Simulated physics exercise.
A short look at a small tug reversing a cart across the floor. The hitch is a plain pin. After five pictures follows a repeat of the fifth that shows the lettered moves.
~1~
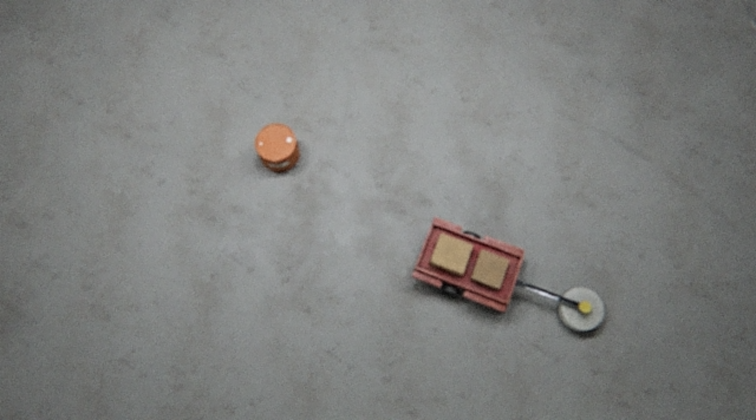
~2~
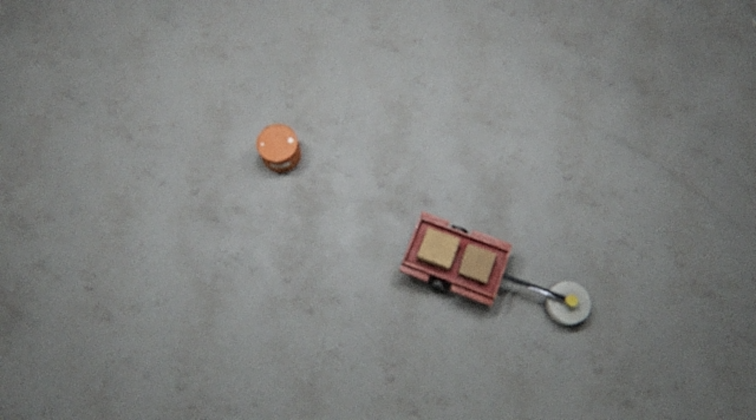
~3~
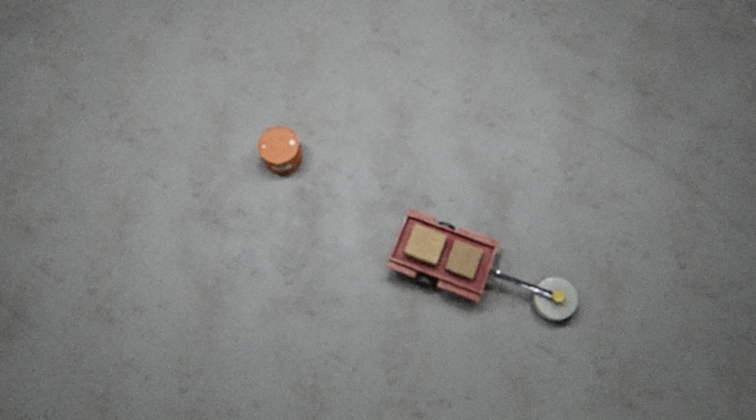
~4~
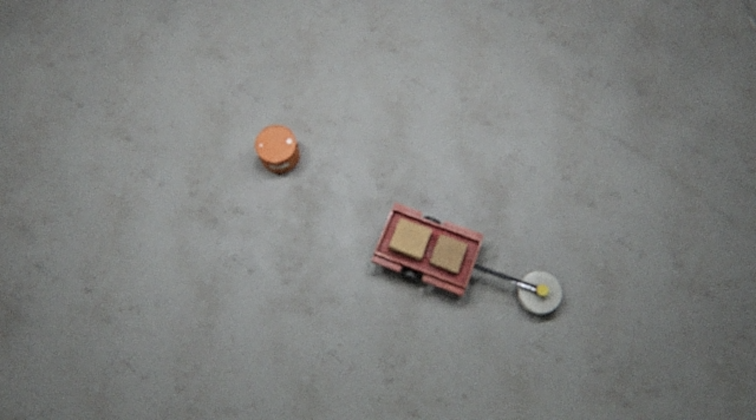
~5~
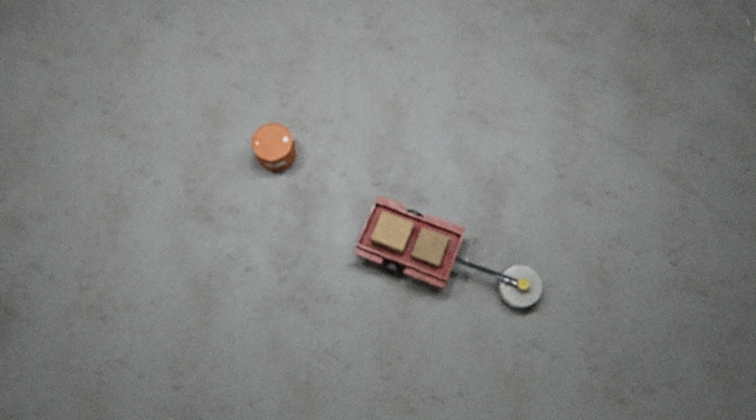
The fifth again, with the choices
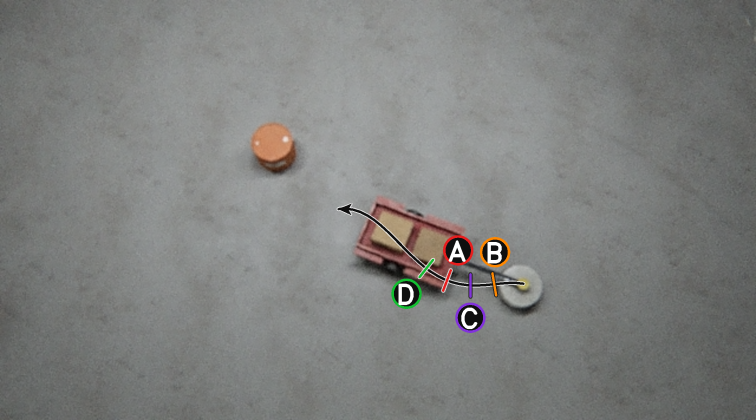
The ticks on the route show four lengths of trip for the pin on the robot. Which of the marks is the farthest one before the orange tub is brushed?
The farthest safe stop is D.
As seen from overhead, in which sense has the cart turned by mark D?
Clockwise.
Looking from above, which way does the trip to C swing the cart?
For that mark, clockwise.
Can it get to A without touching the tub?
Yes.
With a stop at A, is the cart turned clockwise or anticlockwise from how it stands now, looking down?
Clockwise.
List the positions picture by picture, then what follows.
In the first frame, red cart (469, 263); orange tub (280, 154); robot (582, 309).
In the second frame, robot (569, 303); red cart (456, 257); orange tub (282, 154).
In the third frame, robot (555, 298); red cart (443, 253); orange tub (283, 157).
In the fourth frame, robot (540, 292); red cart (428, 248); orange tub (280, 155).
In the fifth frame, robot (521, 286); red cart (410, 241); orange tub (277, 153).
On the marked copy, A at (447, 280); B at (494, 284); C at (470, 285); D at (426, 268); the route from (523, 284) via (418, 262) to (338, 209).
Taking D. A third of the way, robot (487, 287), cart (383, 229).
Two thirds of the way, robot (451, 284), cart (356, 214).
When it is over, robot (425, 271), cart (335, 198); nothing has been touched.
As for the rest, A is safe but short; B is safe but short; C is safe but short.
